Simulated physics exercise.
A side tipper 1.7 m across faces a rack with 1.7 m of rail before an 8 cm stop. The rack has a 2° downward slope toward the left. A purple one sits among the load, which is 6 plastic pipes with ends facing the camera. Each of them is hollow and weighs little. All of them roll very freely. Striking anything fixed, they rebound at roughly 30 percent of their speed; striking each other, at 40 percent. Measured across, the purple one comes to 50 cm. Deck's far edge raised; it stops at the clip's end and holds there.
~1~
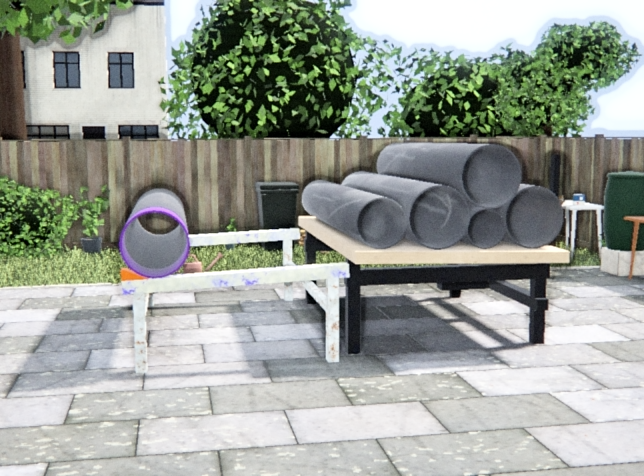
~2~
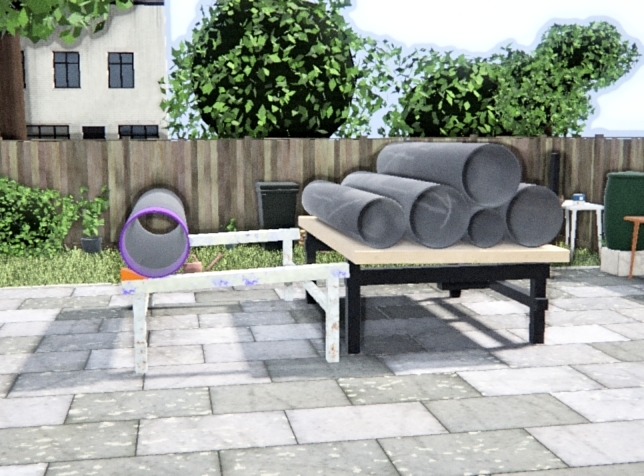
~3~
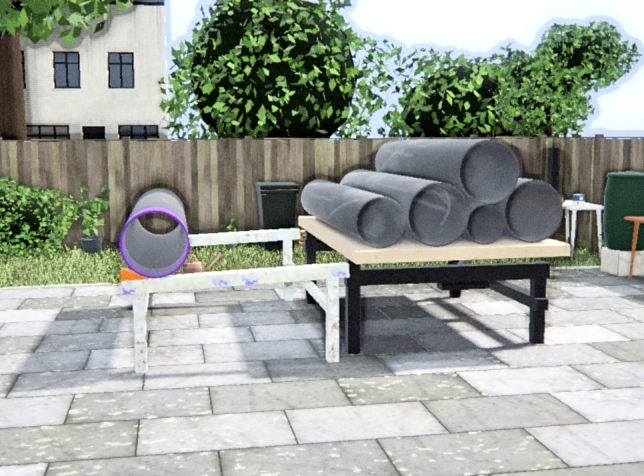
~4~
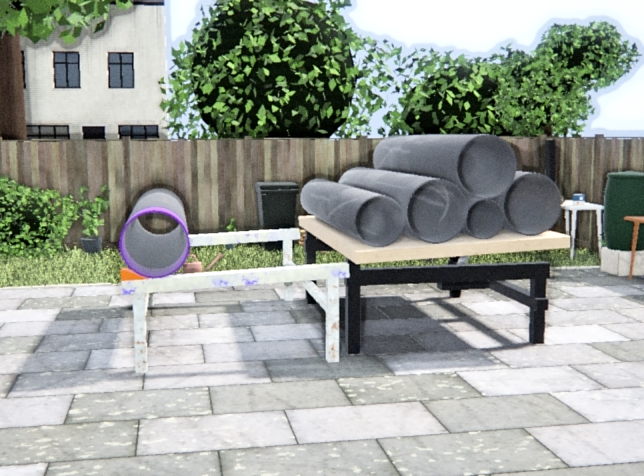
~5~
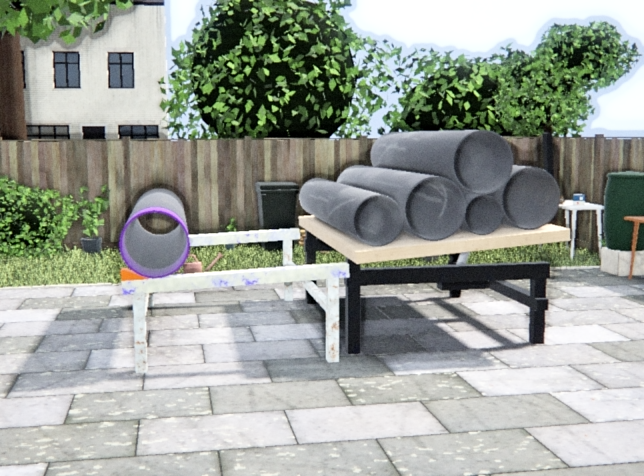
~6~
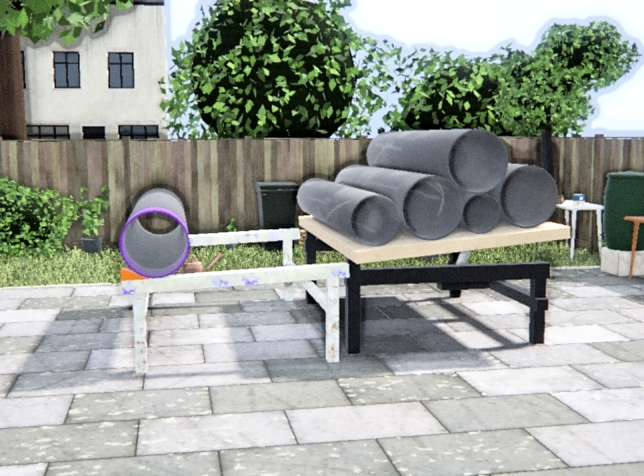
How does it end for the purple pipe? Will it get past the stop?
In the end, the purple pipe never passes the stop.
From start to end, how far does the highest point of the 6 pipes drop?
Some 25 centimetres.
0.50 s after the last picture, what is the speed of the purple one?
Estimate: Some 0.0 m/s.
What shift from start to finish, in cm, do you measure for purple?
For purple, 5.
Another 0.5 s on from the last picture, purple is on the rack, 25 cm from the rack's far end; 0 lost over the end.
Another 1.1 s on from the last picture, still the same for purple; 0 lost over the end.
Another 1.8 s on from the last picture, still the same for purple; 0 lost over the end.
In the end (2.6 s after the last picture), purple is on the rack, 20 cm from the rack's far end; 0 lost over the end.
